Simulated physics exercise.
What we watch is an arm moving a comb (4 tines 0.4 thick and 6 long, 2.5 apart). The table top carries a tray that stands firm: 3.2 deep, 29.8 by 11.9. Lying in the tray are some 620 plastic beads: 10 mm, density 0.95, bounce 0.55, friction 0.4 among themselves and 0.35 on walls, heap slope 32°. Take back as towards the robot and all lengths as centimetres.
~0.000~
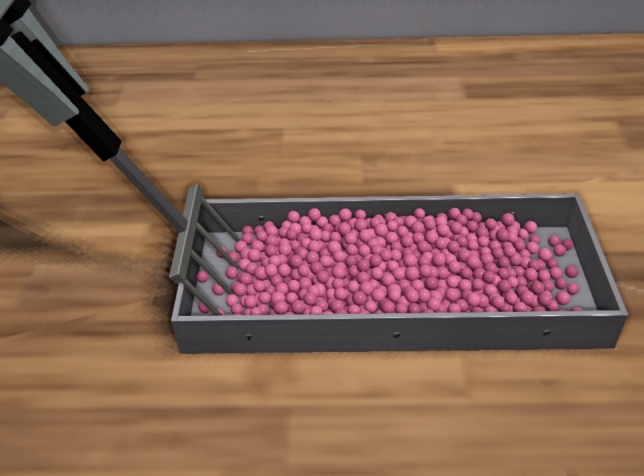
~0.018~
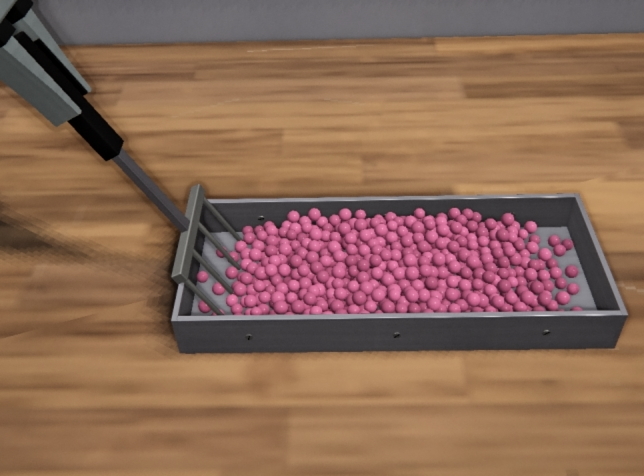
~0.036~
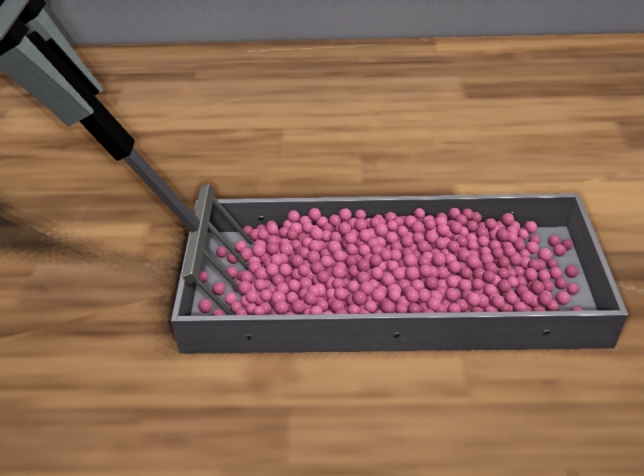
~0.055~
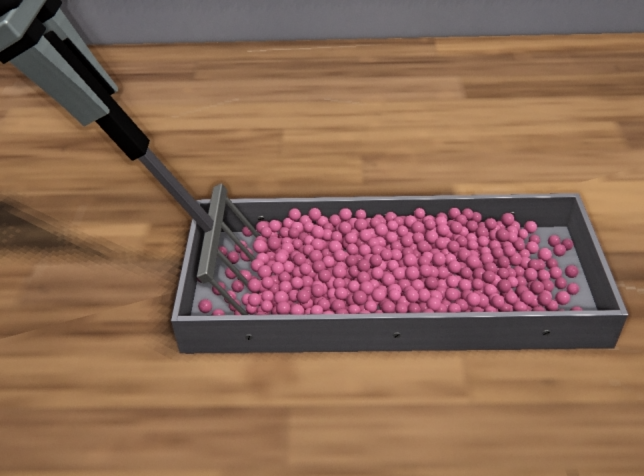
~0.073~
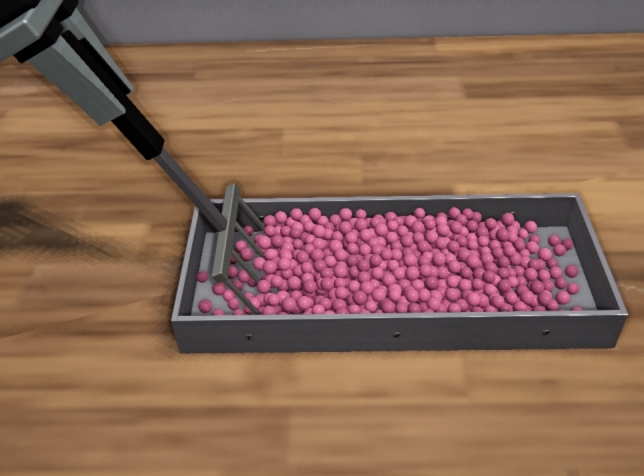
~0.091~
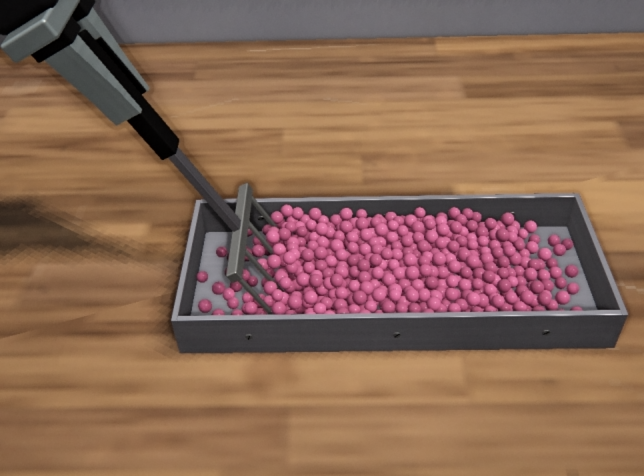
Pink beads filling a grey tray on a wooden surface as a mechanical arm drags a comb slowly rightward through their left side.
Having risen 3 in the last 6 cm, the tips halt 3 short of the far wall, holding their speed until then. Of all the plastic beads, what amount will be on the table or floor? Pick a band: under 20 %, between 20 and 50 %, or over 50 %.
Under 20 %.
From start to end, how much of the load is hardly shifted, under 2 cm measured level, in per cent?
20 %.
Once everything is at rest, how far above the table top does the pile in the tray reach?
4.5 cm, roughly.
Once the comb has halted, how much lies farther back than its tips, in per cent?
Roughly 70 %.
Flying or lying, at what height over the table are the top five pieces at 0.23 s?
Height: Close to 5 cm.
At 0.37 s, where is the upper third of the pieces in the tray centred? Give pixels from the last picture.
I'd say about (493, 252).
By 0.23 s, sloping 62°, highest piece 5 above the table; 623 in the tray, 1 in flight or on the tool.
By 0.37 s, sloping 62°, highest piece 7 above the table; 615 in the tray, 3 on the table or floor, 6 in flight or on the tool.
By 0.64 s, sloping 62°, highest piece 4 above the table; 567 in the tray, 56 on the table or floor, 1 in flight or on the tool.
By 1.34 s, sloping 62°, highest piece 4 above the table; 567 in the tray, 57 on the table or floor.
Final count, 567 in the tray, 57 on the table or floor. That is 9 % on the table or floor.
